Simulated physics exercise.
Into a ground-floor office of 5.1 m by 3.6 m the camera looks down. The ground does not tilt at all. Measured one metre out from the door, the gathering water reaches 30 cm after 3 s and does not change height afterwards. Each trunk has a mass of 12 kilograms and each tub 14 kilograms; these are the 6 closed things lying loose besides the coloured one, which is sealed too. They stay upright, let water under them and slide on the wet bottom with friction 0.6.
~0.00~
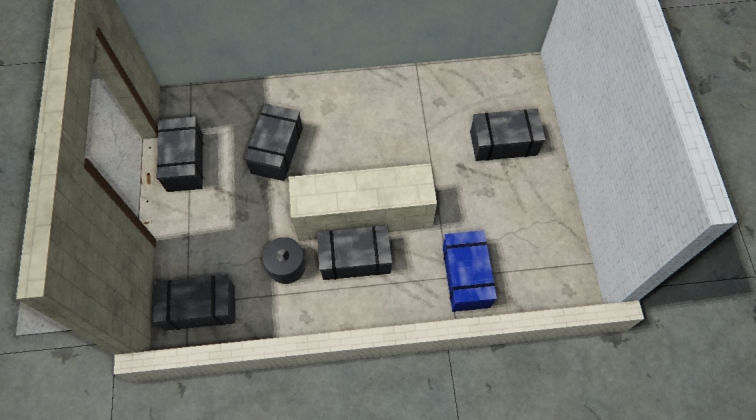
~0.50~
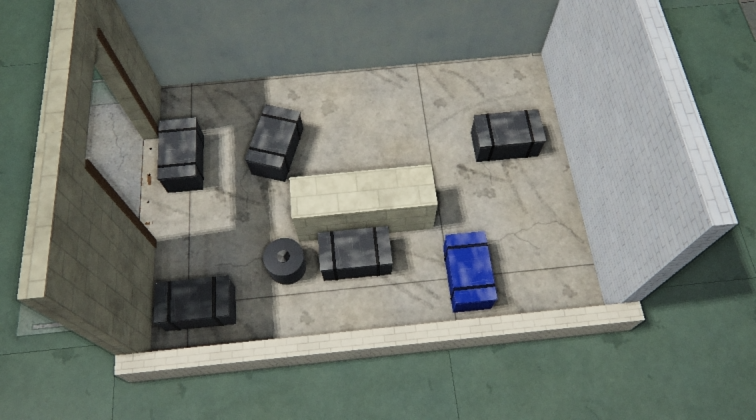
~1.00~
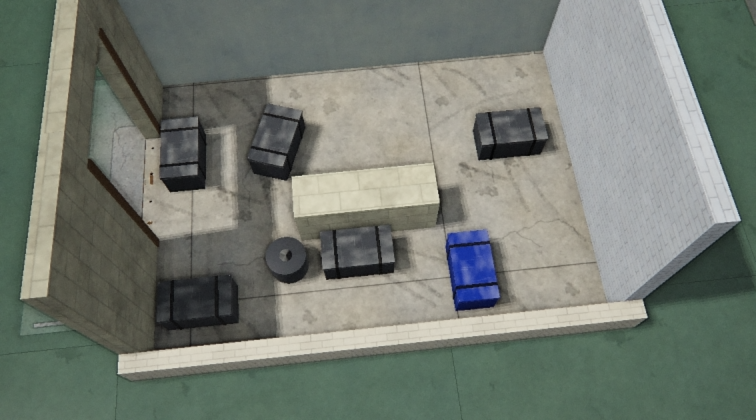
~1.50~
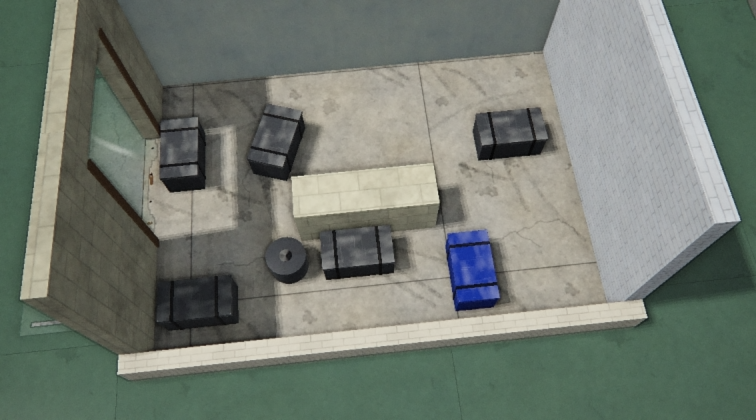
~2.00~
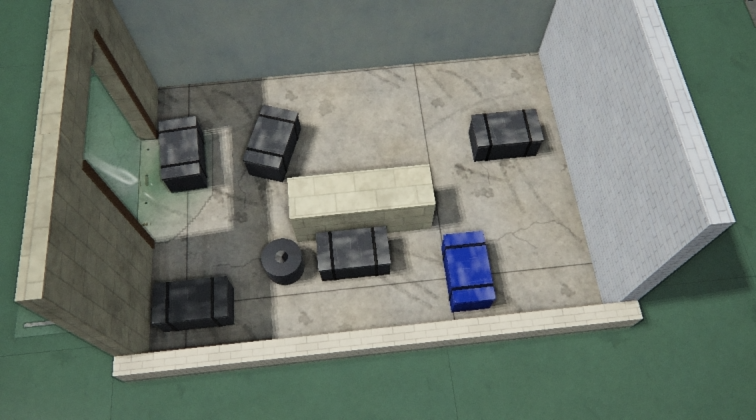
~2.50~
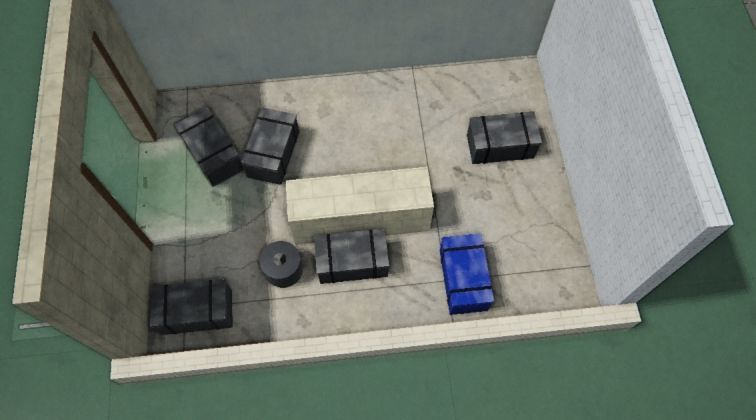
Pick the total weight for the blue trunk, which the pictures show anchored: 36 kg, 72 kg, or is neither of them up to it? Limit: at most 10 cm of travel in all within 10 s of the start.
Neither is up to it.
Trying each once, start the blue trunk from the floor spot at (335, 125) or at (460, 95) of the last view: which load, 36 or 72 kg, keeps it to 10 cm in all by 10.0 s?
Trial 1 - no option succeeds; trial 2 - no option succeeds.
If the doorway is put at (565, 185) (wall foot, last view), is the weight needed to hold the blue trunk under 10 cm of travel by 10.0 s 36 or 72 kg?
I'd say you need the heavier one.
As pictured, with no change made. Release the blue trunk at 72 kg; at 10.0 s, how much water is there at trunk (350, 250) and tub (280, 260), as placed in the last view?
Close to 15 and 16 centimetres.
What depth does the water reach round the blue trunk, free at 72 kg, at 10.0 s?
Around 19 cm.
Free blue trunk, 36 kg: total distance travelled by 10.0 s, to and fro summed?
Close to 120 centimetres all told.
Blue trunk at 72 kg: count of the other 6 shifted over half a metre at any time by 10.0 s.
It adds up to 6.
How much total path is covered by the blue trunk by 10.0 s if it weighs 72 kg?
About 50 cm.
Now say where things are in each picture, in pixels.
In the first picture, the blue trunk at (470, 266) rests on the ground; 0.0 m2 under water; 0 of 7 have shifted.
In the second picture, the blue trunk at (471, 266), on the bottom; 0.0 m2 under water; 0 of 7 have shifted.
In the third picture, the blue trunk at (473, 265) rests on the ground; water covers 0.0 m2; 0 of 7 have shifted.
In the fourth picture, the blue trunk at (473, 265) rests on the ground; water covers 0.0 m2; 0 of 7 have shifted.
In the fifth picture, the blue trunk at (469, 266), on the bottom; 0.5 m2 under water; 1 of 7 have shifted.
In the sixth picture, the blue trunk at (467, 269), on the bottom; 1.7 m2 under water; 1 of 7 have shifted.
After 3.5 s the blue trunk would be 0 cm from its start with 36 kg and 0 cm from its start with 72 kg; 0 cm of water round it then.
After 4.5 s the blue trunk would be 0 cm from its start with 36 kg and 0 cm from its start with 72 kg; 0 cm of water round it then.
After 7.0 s the blue trunk would be 2 cm from its start with 36 kg and 0 cm from its start with 72 kg; 6 cm of water round it then.
After 10.0 s the blue trunk would be 99 cm from its start with 36 kg and 51 cm from its start with 72 kg; 19 cm of water round it then.
